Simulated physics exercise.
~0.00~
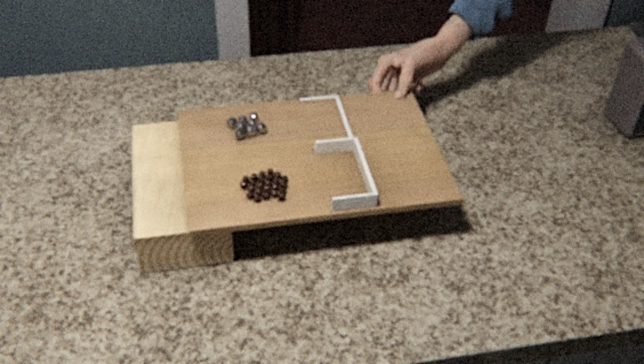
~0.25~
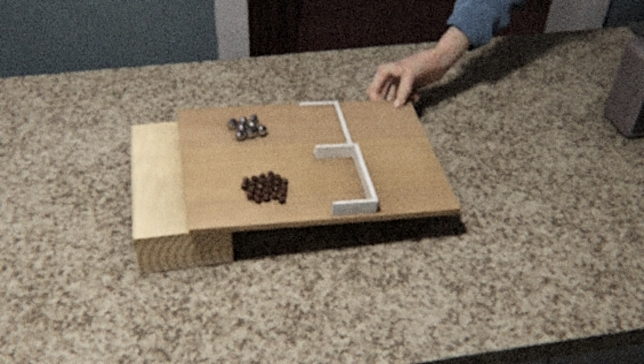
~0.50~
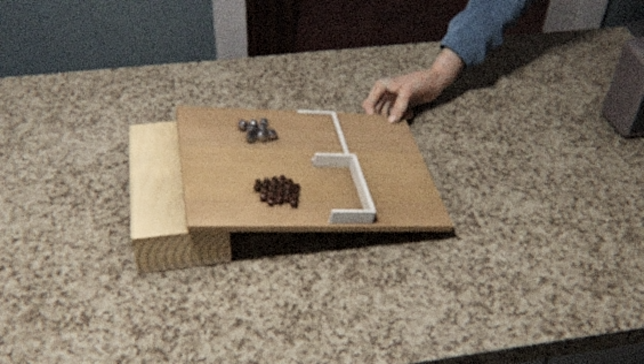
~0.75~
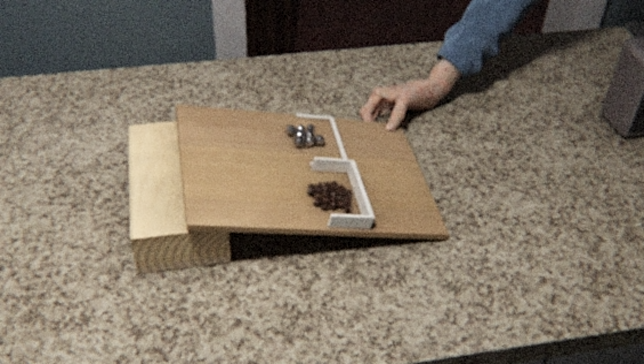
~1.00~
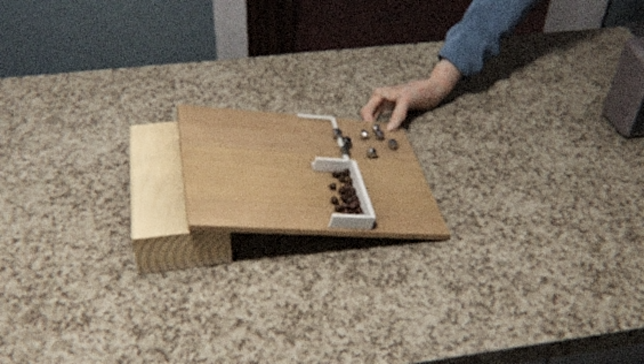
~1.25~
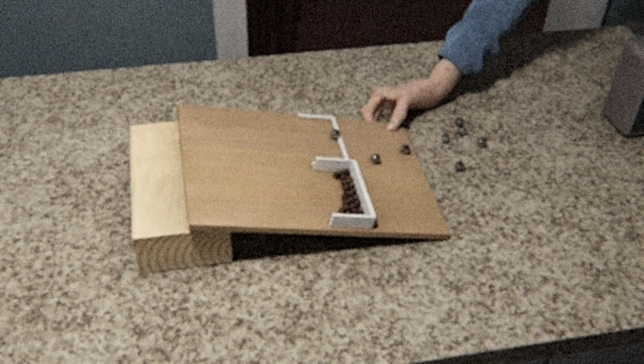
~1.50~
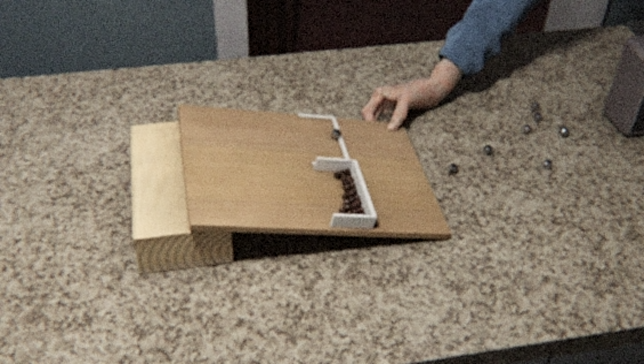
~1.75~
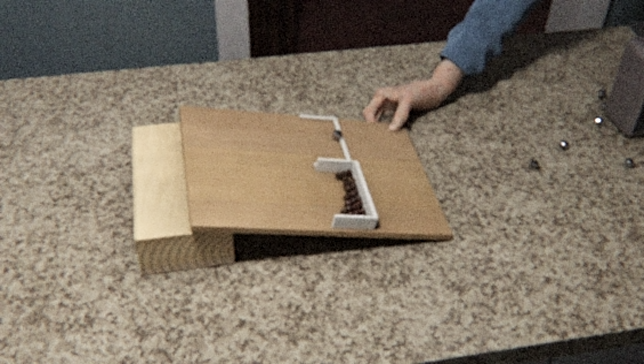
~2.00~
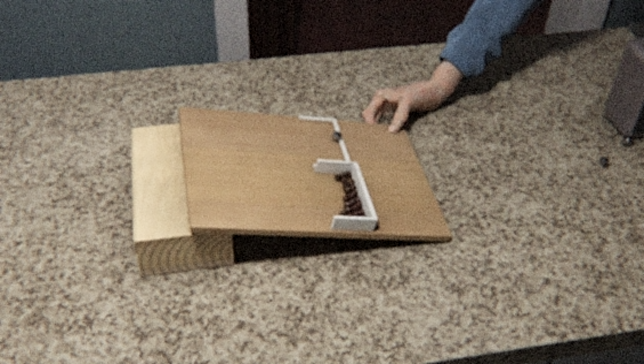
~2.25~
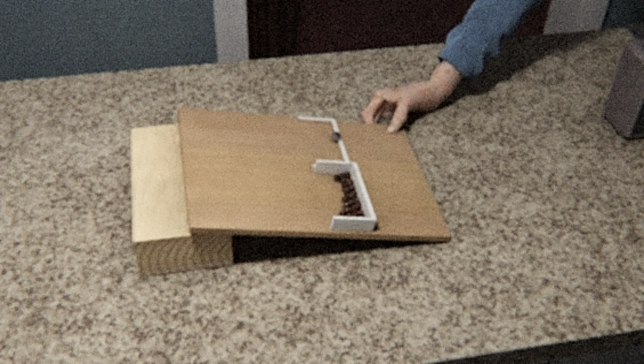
On a speckled counter, a hand lowered the right end of a wooden board propped on a block, and two batches of small dark pieces slid right; the nearer stayed behind its white barrier, while most of the farther rolled past and out of view.
